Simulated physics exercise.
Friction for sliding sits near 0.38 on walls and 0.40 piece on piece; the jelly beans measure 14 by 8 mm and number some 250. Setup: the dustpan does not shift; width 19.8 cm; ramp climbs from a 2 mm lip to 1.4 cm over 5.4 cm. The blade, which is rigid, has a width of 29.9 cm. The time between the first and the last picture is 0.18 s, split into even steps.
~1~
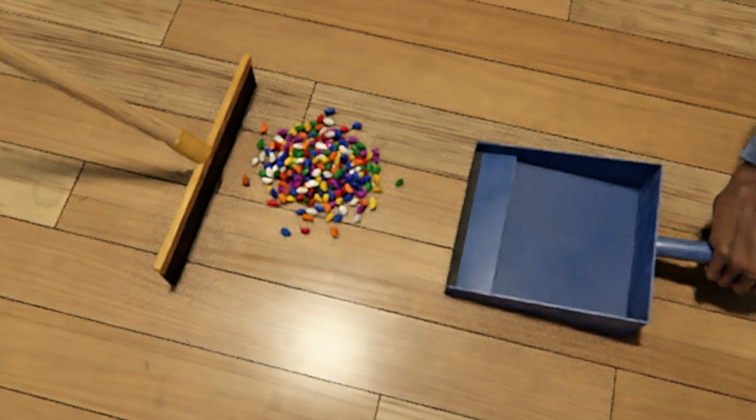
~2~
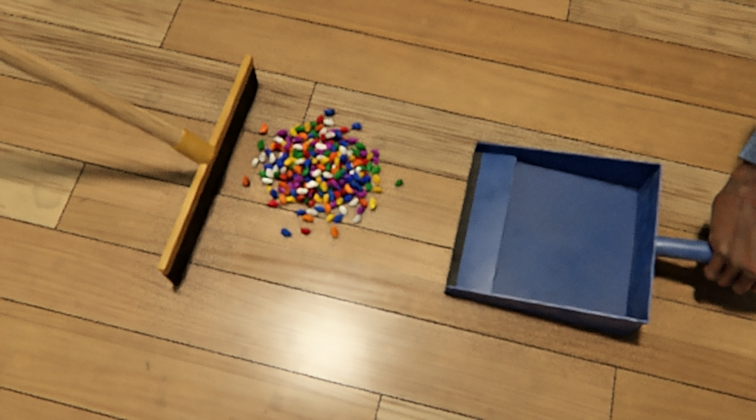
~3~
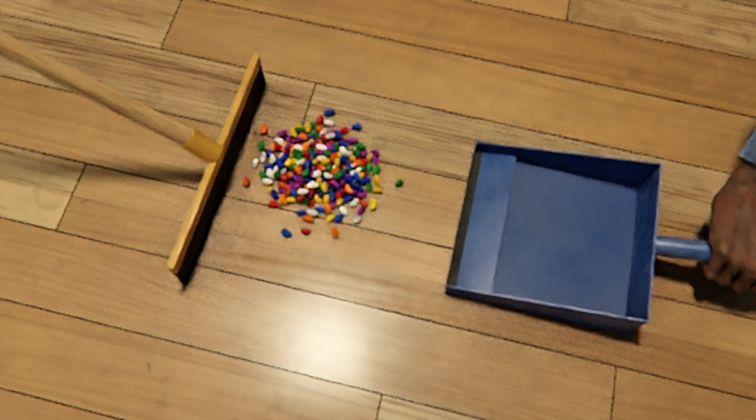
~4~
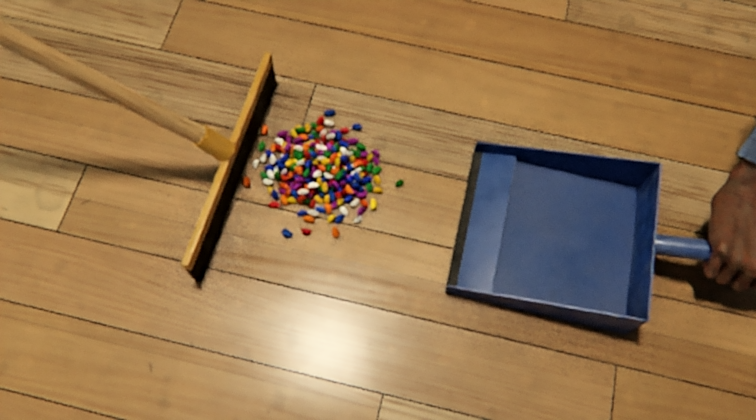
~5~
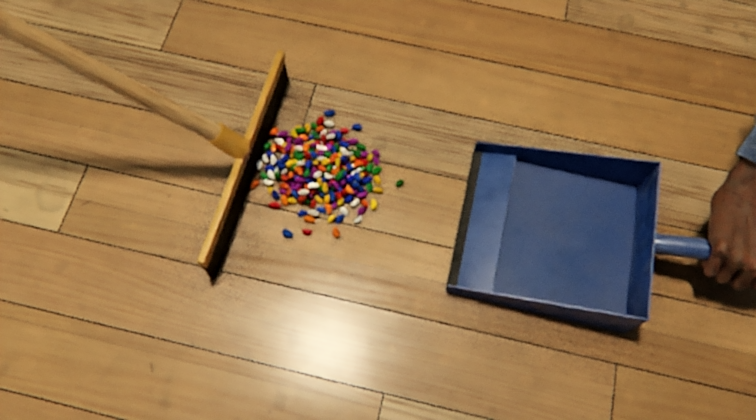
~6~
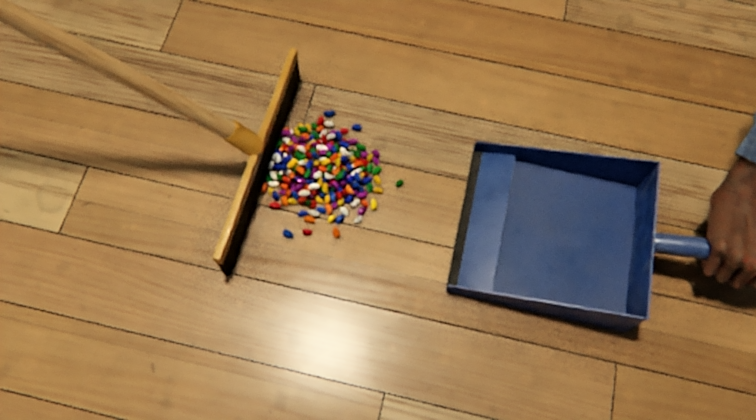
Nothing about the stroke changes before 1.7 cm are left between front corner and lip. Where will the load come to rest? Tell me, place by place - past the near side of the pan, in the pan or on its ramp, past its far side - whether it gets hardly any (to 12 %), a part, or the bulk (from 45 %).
Near side gets hardly any. Pan gets a part. Far side gets a part.
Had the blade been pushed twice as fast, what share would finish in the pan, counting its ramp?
It would be around 40 percent.
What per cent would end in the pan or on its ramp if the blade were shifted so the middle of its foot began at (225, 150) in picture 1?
The pan and its ramp would take some 15 per cent.
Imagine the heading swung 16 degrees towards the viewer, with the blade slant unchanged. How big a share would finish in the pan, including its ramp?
That would give about 50 percent.
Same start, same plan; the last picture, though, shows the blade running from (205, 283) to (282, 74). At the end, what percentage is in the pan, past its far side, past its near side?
Split: Pan = 55, far = 10, near = 0.
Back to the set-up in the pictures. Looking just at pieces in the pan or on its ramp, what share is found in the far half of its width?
Around 90 in a hundred.
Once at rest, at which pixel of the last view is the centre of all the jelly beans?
In the last view, approximately (473, 173).
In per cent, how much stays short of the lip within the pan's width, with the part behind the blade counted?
About 35 per cent.
Then, 0.29 s after the last picture, middle of the blade 15 cm from the lip; 0 % over the lip, far side 15 %, near side 0 %.
Then, 0.49 s after the last picture, middle of the blade 6 cm from the lip; 0 % over the lip, far side 30 %, near side 0 %.
Then, 0.80 s after the last picture, middle of the blade 2 cm from the lip; 25 % over the lip, far side 35 %, near side 0 %.
In the end, near side 0 %, pan 25 %, far side 35 %, in front of the lip or behind the blade 35 %.
